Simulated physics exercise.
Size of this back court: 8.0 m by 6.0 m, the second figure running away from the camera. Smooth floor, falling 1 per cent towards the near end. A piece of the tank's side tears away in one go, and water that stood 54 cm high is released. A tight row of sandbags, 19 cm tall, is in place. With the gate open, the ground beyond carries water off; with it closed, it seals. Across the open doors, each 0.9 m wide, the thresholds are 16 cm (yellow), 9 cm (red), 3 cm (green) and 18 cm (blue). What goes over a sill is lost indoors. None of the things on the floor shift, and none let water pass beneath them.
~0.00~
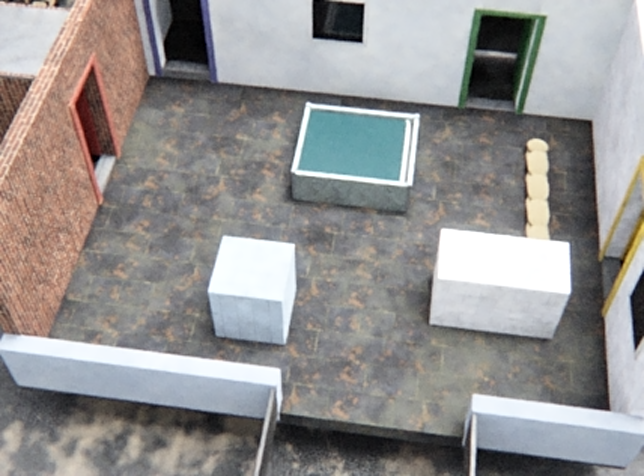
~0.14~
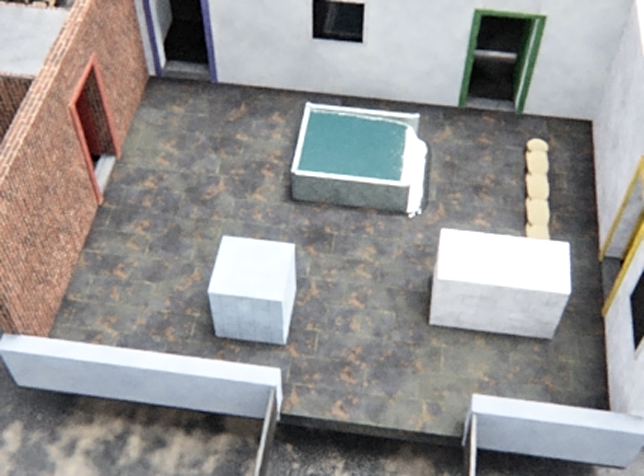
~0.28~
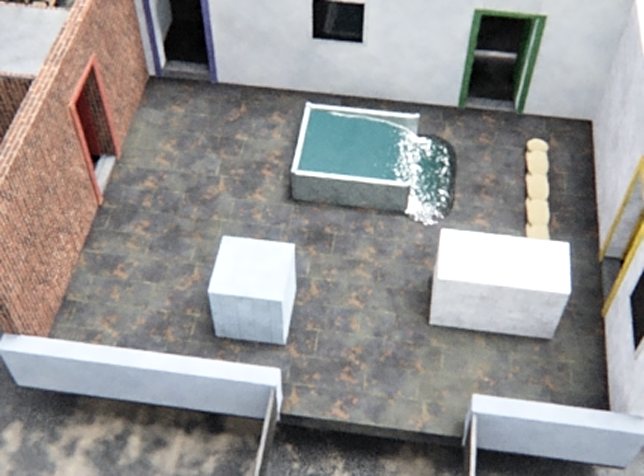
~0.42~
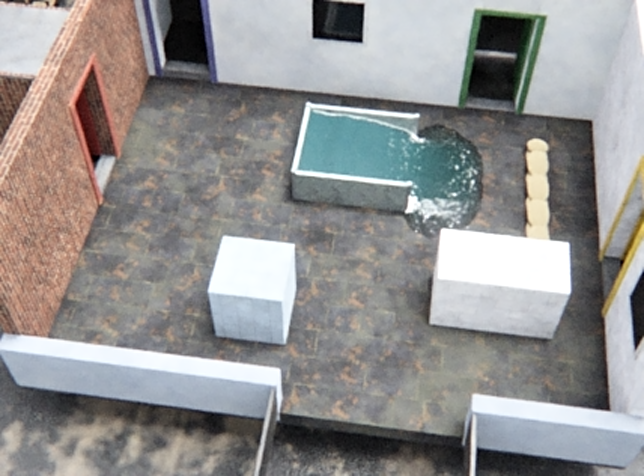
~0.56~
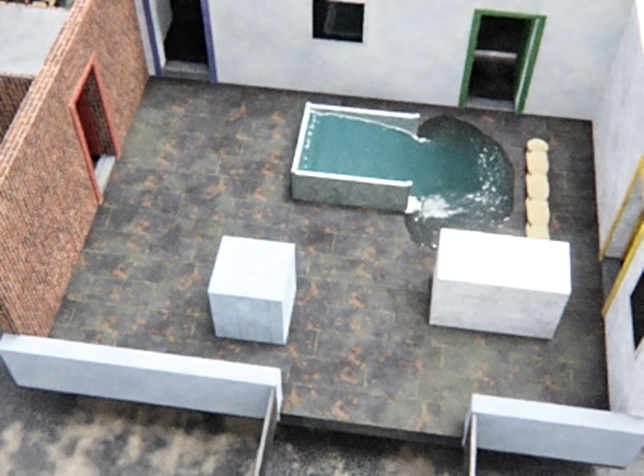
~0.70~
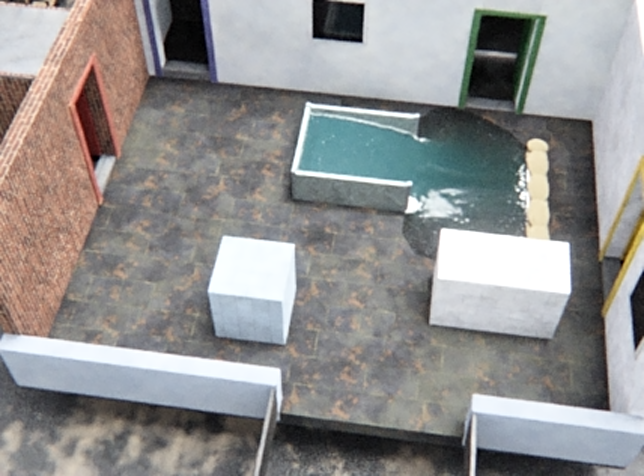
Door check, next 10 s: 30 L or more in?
At the end, at the yellow door the inflow will be within bounds; at the red door the inflow will be within bounds; at the green door the inflow will be out of bounds; at the blue door the inflow will be within bounds.
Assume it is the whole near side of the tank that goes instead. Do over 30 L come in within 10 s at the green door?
Then: Green short of it.
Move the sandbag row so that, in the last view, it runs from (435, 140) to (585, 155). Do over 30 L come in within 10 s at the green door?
Then, for the green door, it's lower.
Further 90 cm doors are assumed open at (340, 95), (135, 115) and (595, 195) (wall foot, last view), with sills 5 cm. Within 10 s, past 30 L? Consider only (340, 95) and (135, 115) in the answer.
Within it, within it.
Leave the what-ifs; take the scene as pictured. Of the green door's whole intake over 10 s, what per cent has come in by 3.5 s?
Roughly 50 percent is in by then.
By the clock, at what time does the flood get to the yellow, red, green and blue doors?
Yellow 2.0 s, red 7.0 s, green 0.9 s, blue not within the 10 s.
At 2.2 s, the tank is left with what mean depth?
The mean depth is some 16 cm.
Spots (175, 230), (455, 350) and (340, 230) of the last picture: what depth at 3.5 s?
First spot near 0 cm, second near 0 cm, third near 2 cm.
After 1.4 s water covers 20 % of the floor and is deepest (31 cm) near (518, 194); yellow door not reached, red door not reached, green door 6 cm at the sill, 0 L in, blue door not reached.
After 2.2 s water covers 25 % of the floor and is deepest (28 cm) near (517, 285); yellow door 11 cm at the sill, 0 L in, red door not reached, green door 10 cm at the sill, 13 L in, blue door not reached.
After 3.5 s water covers 30 % of the floor and is deepest (19 cm) near (505, 283); yellow door 12 cm at the sill, 3 L in, red door not reached, green door 12 cm at the sill, 75 L in, blue door not reached.
After 6.0 s water covers 50 % of the floor and is deepest (13 cm) near (570, 422); yellow door 9 cm at the sill, 4 L in, red door not reached, green door 6 cm at the sill, 135 L in, blue door not reached.
After 10.0 s water covers 75 % of the floor and is deepest (8 cm) near (556, 433); yellow door 4 cm at the sill, 4 L in, red door 2 cm at the sill, 0 L in, green door 4 cm at the sill, 146 L in, blue door not reached.
